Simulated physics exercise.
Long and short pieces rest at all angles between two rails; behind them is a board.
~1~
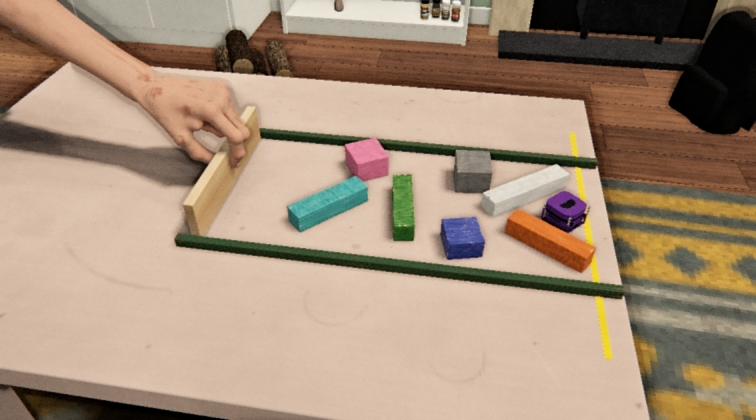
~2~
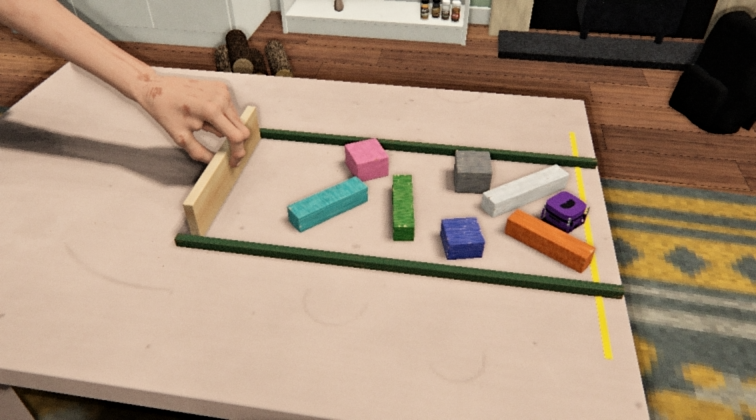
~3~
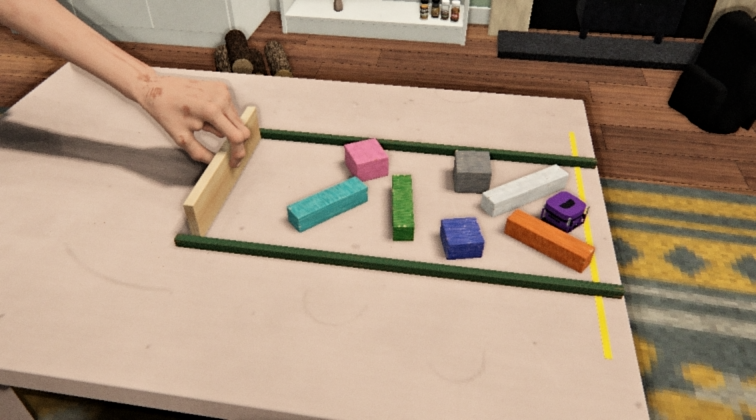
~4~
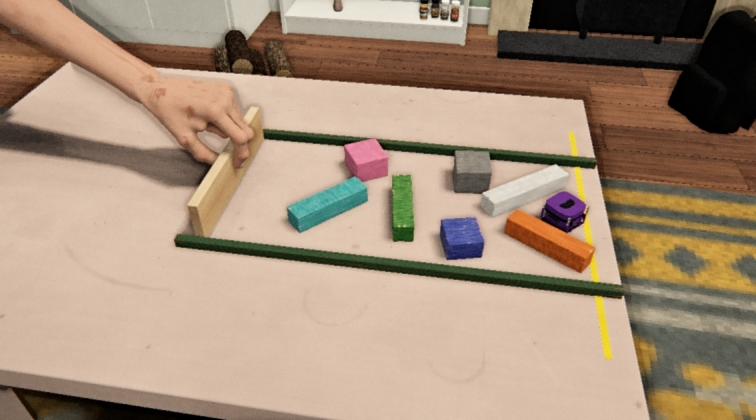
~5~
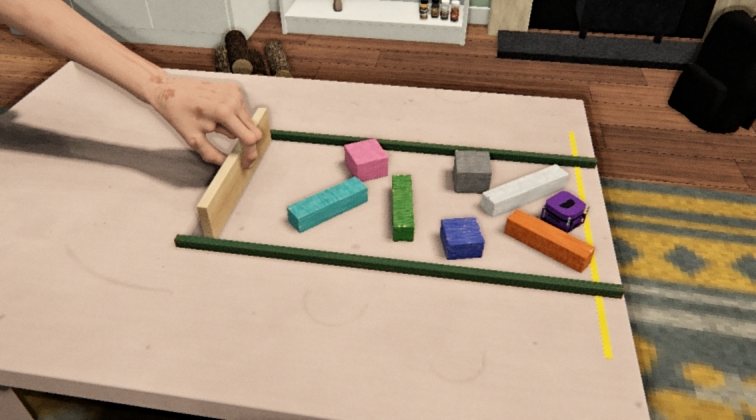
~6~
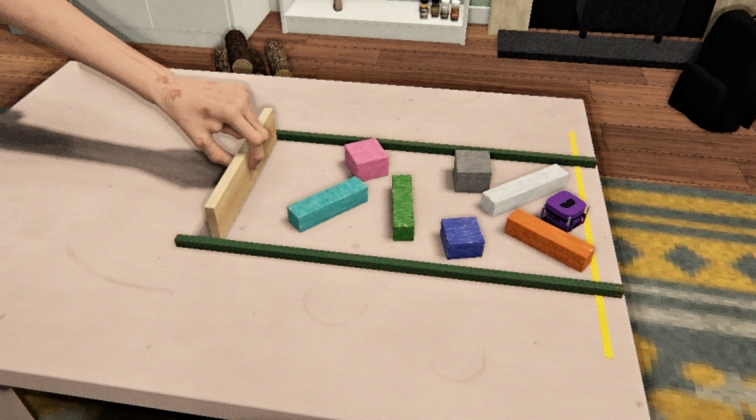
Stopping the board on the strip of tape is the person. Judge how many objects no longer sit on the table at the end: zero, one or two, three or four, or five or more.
The count of pieces that drop is at least five, then.
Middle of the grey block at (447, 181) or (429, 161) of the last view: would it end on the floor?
The grey block would drop away in the first case and drop away in the second.
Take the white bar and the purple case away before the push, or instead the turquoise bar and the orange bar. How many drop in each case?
Result: 4, then 4.
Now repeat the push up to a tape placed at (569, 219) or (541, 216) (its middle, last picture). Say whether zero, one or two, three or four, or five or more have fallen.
In order: More than four, then either three or four.
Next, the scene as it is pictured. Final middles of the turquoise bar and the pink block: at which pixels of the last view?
Same order as the question: First (602, 228), second (602, 185).
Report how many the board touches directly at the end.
2 in contact.
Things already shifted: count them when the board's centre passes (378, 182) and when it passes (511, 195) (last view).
By then 3, and 8.
A little later, none off yet; purple case at rest near (564, 212); orange bar at rest near (548, 239); white bar at rest near (525, 190).
Next, none off yet; purple case moving near (569, 214); orange bar shifted a little near (568, 245); white bar shifted a little near (557, 196).
When it is over, the number that fall off is five or more; down, green bar, blue block, grey block, white bar, orange bar and purple case.
